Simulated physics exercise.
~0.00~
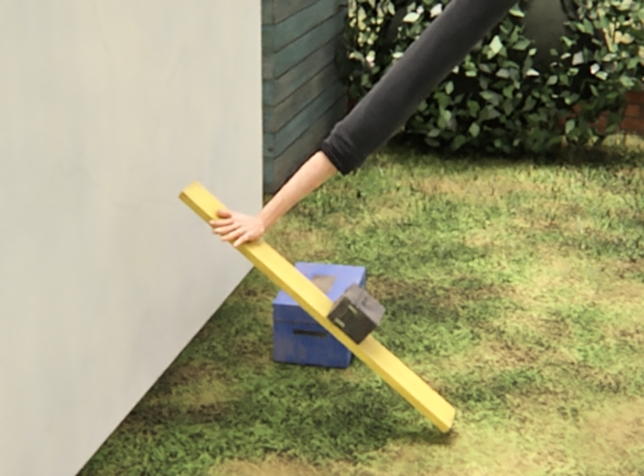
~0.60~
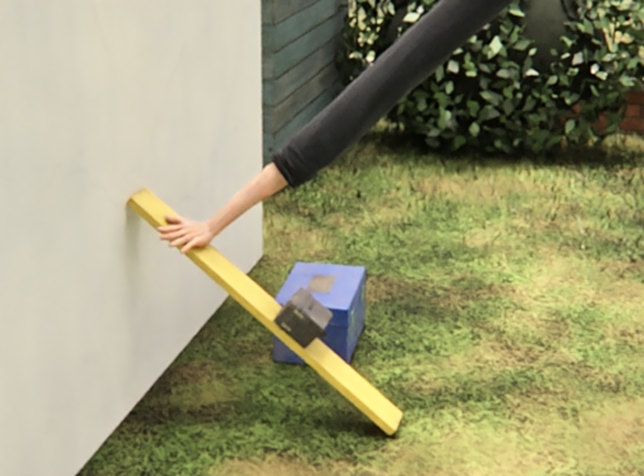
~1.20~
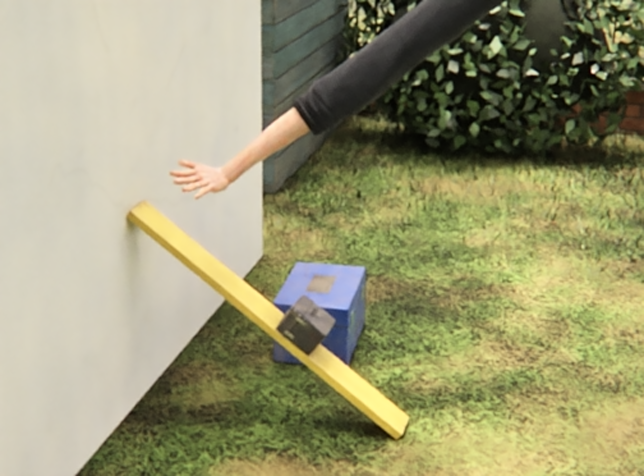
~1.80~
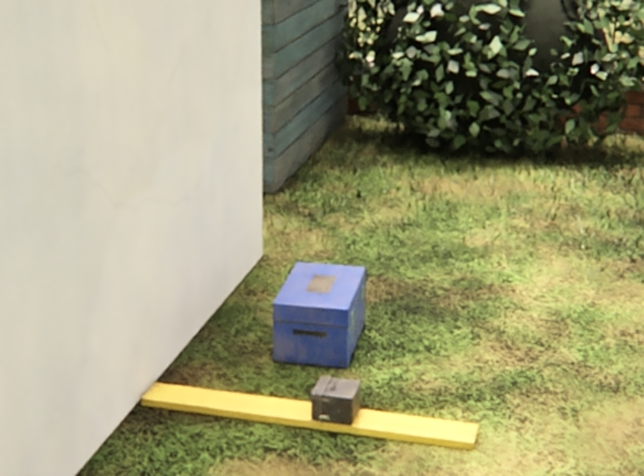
On the grass beside a bare wall, a hand leaned a yellow plank carrying a small dark case against the wall, then let go and drew back. The plank slid down and ended flat on the ground, the case still on it, while the blue toolbox stayed put.
